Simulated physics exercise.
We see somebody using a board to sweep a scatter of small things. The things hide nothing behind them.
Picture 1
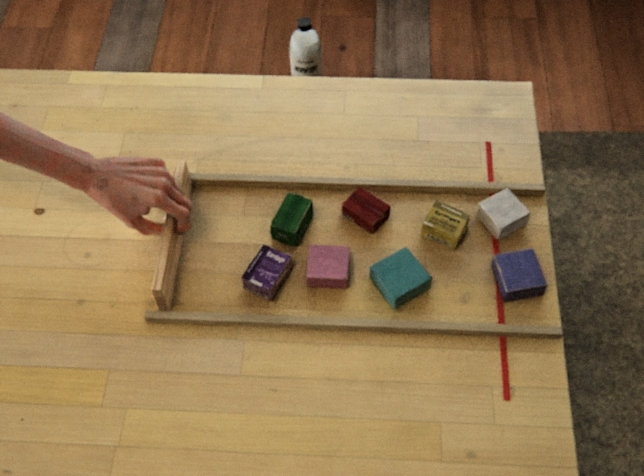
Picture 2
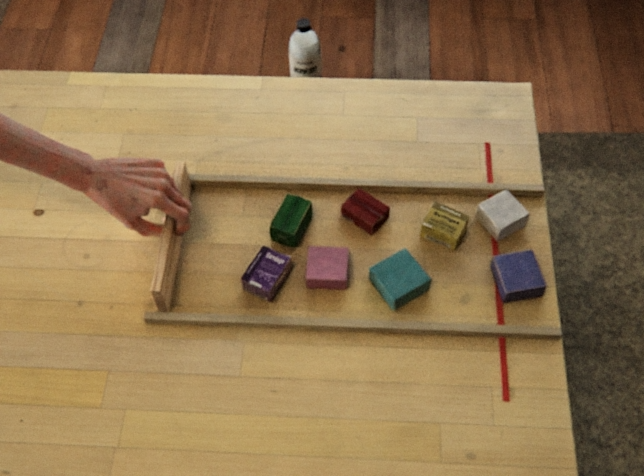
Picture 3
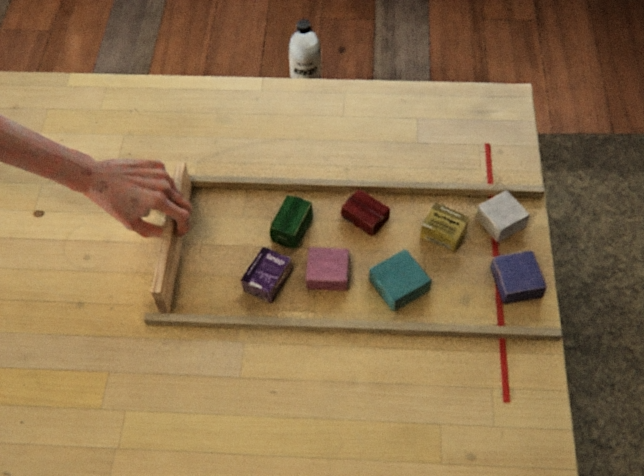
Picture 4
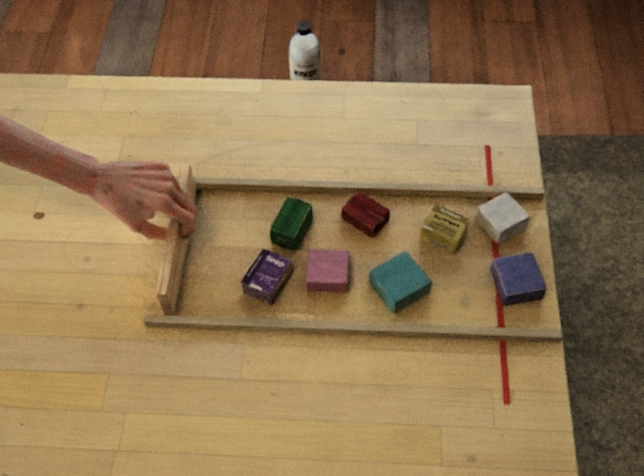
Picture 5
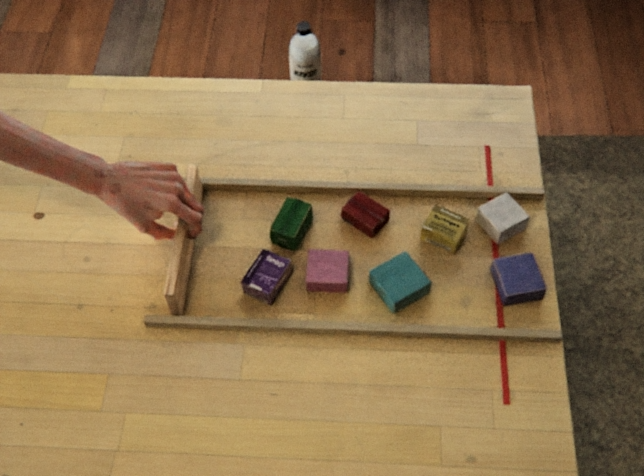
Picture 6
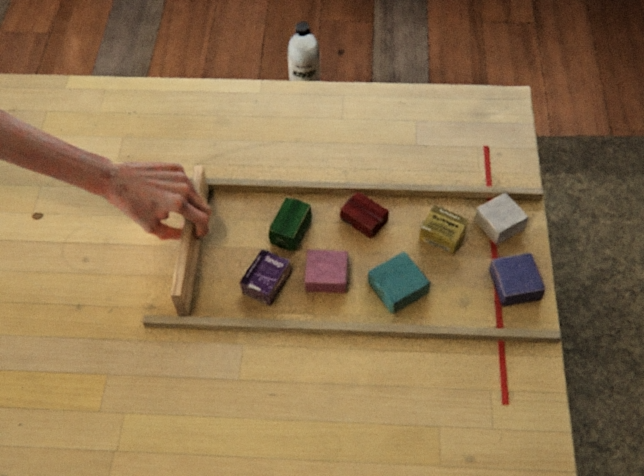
A pale wooden tabletop above a plank floor is seen from above at an angle, with a dark bottle-shaped white container beyond its far edge. Between two wooden rails lie green, red, yellow, purple, pink and teal pieces, with white and blue blocks at the right by a red line. A hand slides the upright board slightly rightward, while the pieces and camera stay practically still.
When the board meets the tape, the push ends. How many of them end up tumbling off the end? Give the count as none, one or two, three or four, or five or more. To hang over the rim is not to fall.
The count is three or four.
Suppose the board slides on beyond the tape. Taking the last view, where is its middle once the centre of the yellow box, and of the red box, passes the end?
About (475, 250), and (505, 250) for the other.
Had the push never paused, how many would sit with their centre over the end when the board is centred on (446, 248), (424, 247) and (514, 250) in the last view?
Counts by place: 1 / 1 / 6.
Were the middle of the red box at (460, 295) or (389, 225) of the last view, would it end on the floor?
Place by place, it goes off; stays put.
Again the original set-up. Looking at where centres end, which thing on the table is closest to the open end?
The pink block.
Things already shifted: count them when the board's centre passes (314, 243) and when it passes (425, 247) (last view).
At the first point the count is 5, at the second it's 8.
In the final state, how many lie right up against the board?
Count recorded: 2.
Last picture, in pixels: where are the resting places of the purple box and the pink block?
Purple box at about (515, 281), pink block at about (552, 279).
Soon after, none off yet; blue block at rest near (517, 279); white block at rest near (501, 219); yellow box at rest near (444, 229).
After that, none off yet; blue block at rest near (517, 279); white block at rest near (501, 219); yellow box displaced a little near (457, 232).
And then, one off so far; blue block on its way down near (571, 351); white block displaced about its own width near (528, 213); yellow box displaced well along near (523, 243).
In the end, the number that fall off is three or four; gone, turquoise block, yellow box, white block and blue block.
